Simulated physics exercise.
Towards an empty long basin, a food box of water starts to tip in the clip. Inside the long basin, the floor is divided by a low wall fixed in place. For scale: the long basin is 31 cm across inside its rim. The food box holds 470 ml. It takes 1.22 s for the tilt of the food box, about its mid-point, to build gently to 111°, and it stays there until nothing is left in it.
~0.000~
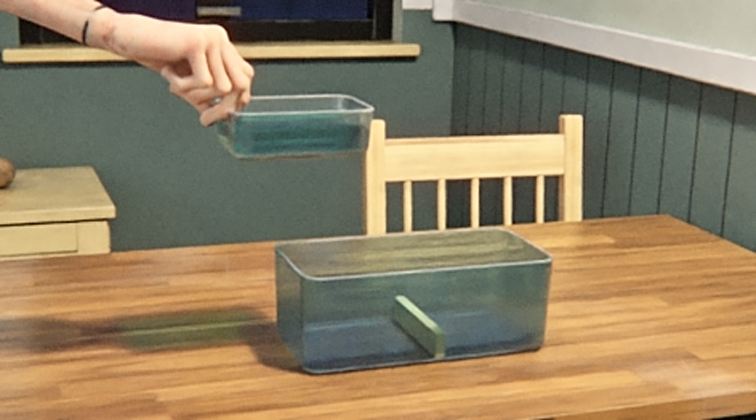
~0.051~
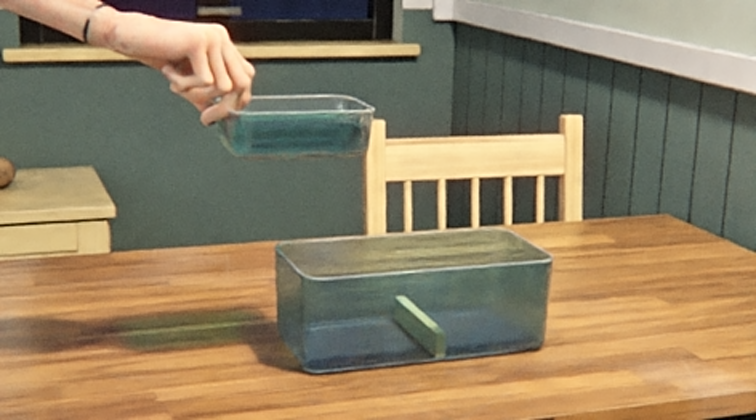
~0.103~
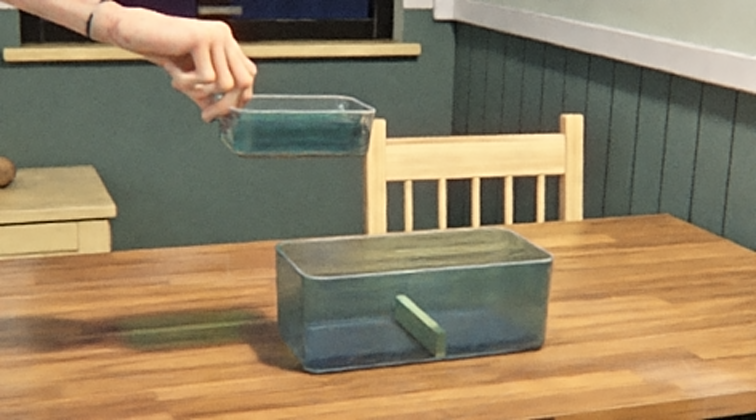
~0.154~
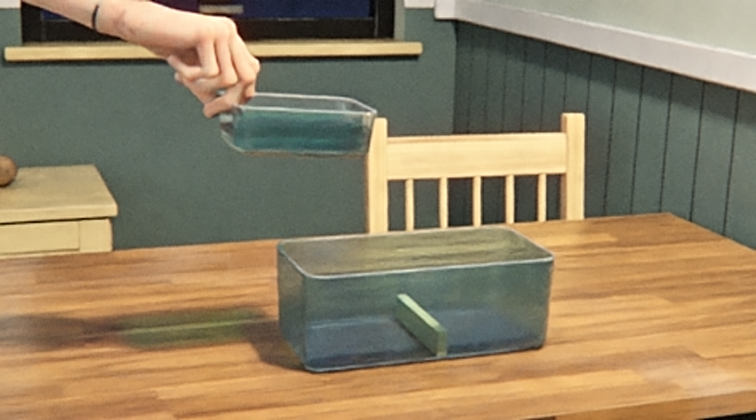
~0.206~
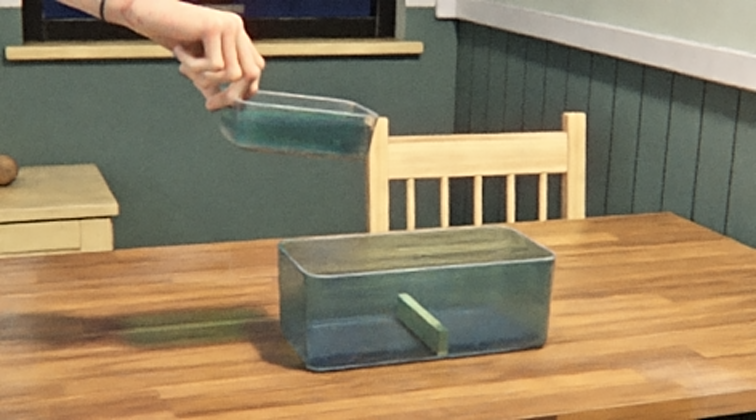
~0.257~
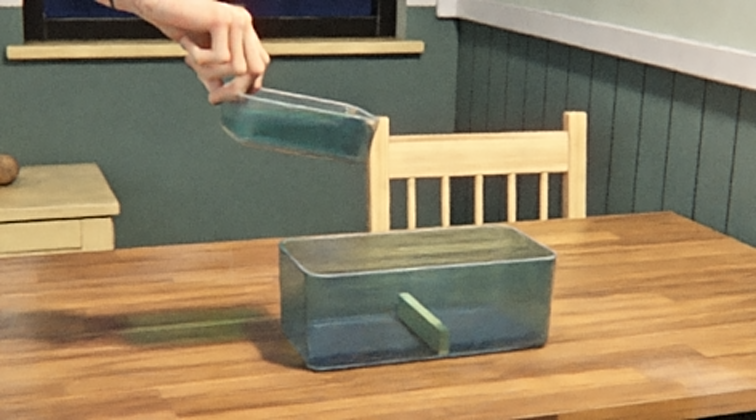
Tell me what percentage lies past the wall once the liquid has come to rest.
Some 26 per cent.
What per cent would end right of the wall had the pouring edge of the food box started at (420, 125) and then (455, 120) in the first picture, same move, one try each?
Respectively 70 and 85 %.
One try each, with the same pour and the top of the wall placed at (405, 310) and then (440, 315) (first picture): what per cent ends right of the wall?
50 per cent first, 10 per cent second.
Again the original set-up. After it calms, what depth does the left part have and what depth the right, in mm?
Some 16 mm on the left and some 6 mm on the right.
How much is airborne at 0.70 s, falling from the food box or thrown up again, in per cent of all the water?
Roughly 46 %.
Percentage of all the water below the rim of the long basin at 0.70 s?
Around 32 percent.
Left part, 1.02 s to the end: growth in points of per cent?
Some 7 per cent.
By 0.70 s the tilt is 68° and 24 per cent is still to pour, 24 is left of the wall and 7 right of it.
By 1.02 s the tilt is 104° and 3 per cent is still to pour, 65 is left of the wall and 25 right of it.
By 1.35 s the tilt is 111° and 0 per cent is still to pour, 72 is left of the wall and 26 right of it.
By 1.72 s the tilt is 111° and 0 per cent is still to pour, 72 is left of the wall and 26 right of it.
At rest 72 per cent lies left of the wall, 26 right of it and 2 outside.
